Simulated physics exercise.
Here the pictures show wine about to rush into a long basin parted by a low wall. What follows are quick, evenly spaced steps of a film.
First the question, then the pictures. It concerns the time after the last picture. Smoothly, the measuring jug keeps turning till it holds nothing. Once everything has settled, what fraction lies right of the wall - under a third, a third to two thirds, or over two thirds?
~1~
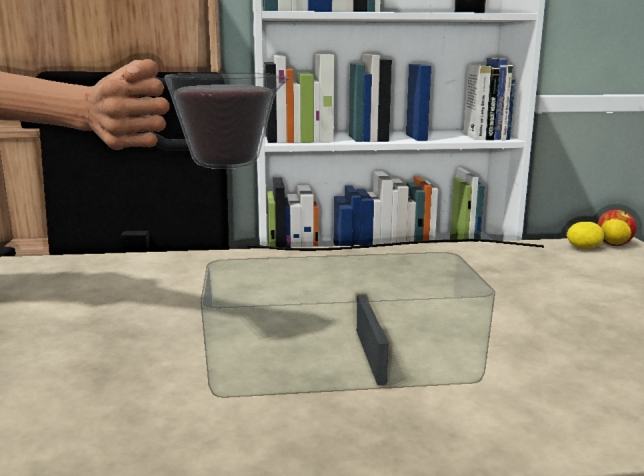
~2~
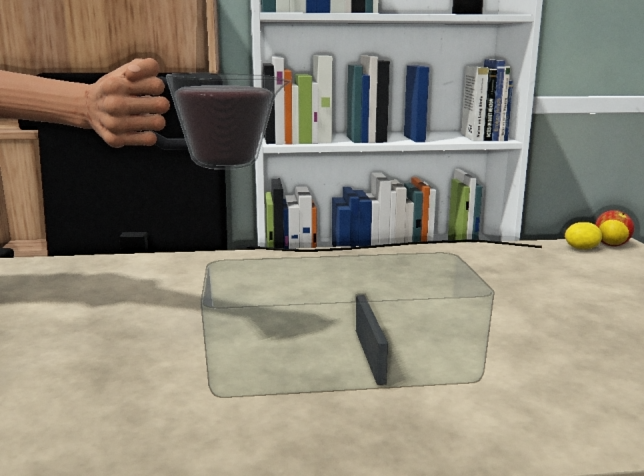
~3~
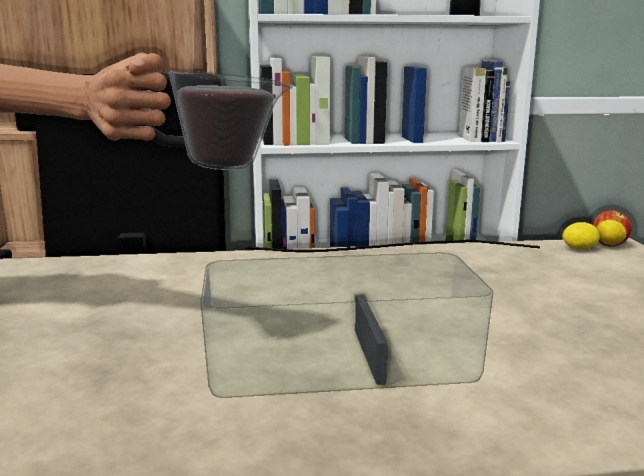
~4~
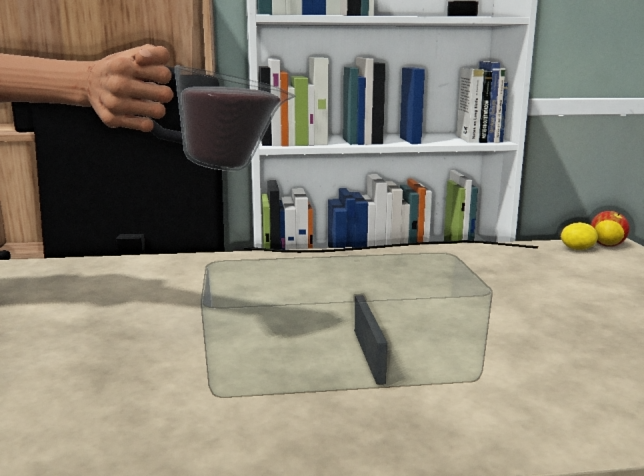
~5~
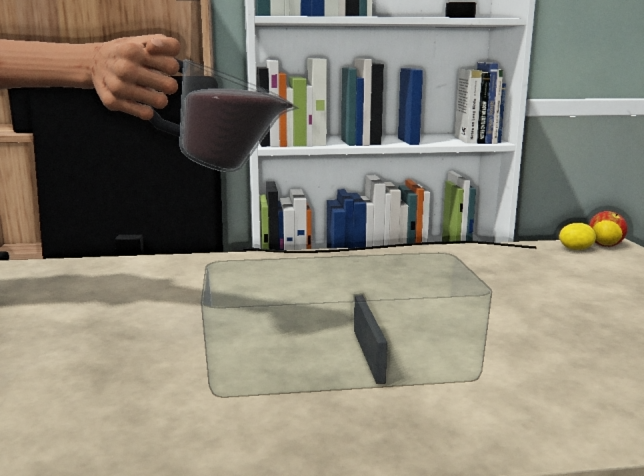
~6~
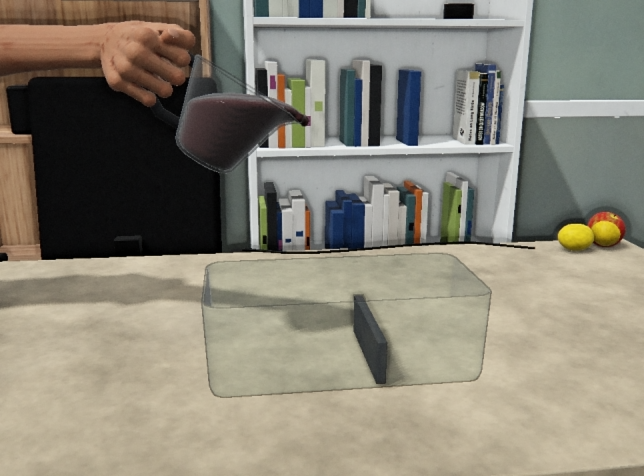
Under a third lies right of the wall.
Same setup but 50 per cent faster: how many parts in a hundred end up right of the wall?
Close to 5 in a hundred.
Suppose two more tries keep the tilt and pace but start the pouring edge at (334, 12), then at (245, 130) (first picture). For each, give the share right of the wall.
70 %, then 5 %.
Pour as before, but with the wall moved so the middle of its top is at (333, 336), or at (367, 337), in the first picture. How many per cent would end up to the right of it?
You'd get roughly 60 per cent the first time and roughly 15 per cent the second.
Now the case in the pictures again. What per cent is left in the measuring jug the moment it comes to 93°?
It still holds close to 30 per cent at that lean.
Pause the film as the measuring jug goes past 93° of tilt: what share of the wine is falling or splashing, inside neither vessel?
Share out of both vessels: Approx. 40 %.
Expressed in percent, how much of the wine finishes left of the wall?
It works out to around 90 percent.
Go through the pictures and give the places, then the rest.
Tilt 0°; pouring edge (290, 78); surface from (174, 90) to (274, 89); the long basin's rim runs from (205, 284) to (475, 274); the wall's top is at (371, 318), in the first frame.
Tilt 1°; pouring edge (291, 80); surface from (175, 90) to (274, 90), in the second frame.
Tilt 6°; pouring edge (293, 86); surface from (177, 89) to (276, 93), in the third frame.
Tilt 12°; pouring edge (296, 95); surface from (182, 90) to (280, 96), in the fourth frame.
Tilt 21°; pouring edge (299, 107); surface from (186, 95) to (291, 100), in the fifth frame.
Tilt 32°; pouring edge (301, 122); surface from (188, 101) to (296, 114); 4 per cent is over the edge, in the sixth frame.
A moment on, the tilt is 93° and 30 per cent is still to pour, 30 is left of the wall and 1 right of it.
Next, the tilt is 112° and 1 per cent is still to pour, 85 is left of the wall and 2 right of it.
Then the tilt is 112° and 0 per cent is still to pour, 87 is left of the wall and 6 right of it.
Later the tilt is 112° and 0 per cent is still to pour, 88 is left of the wall and 6 right of it.
At rest 88 per cent lies left of the wall, 6 right of it and 7 outside.
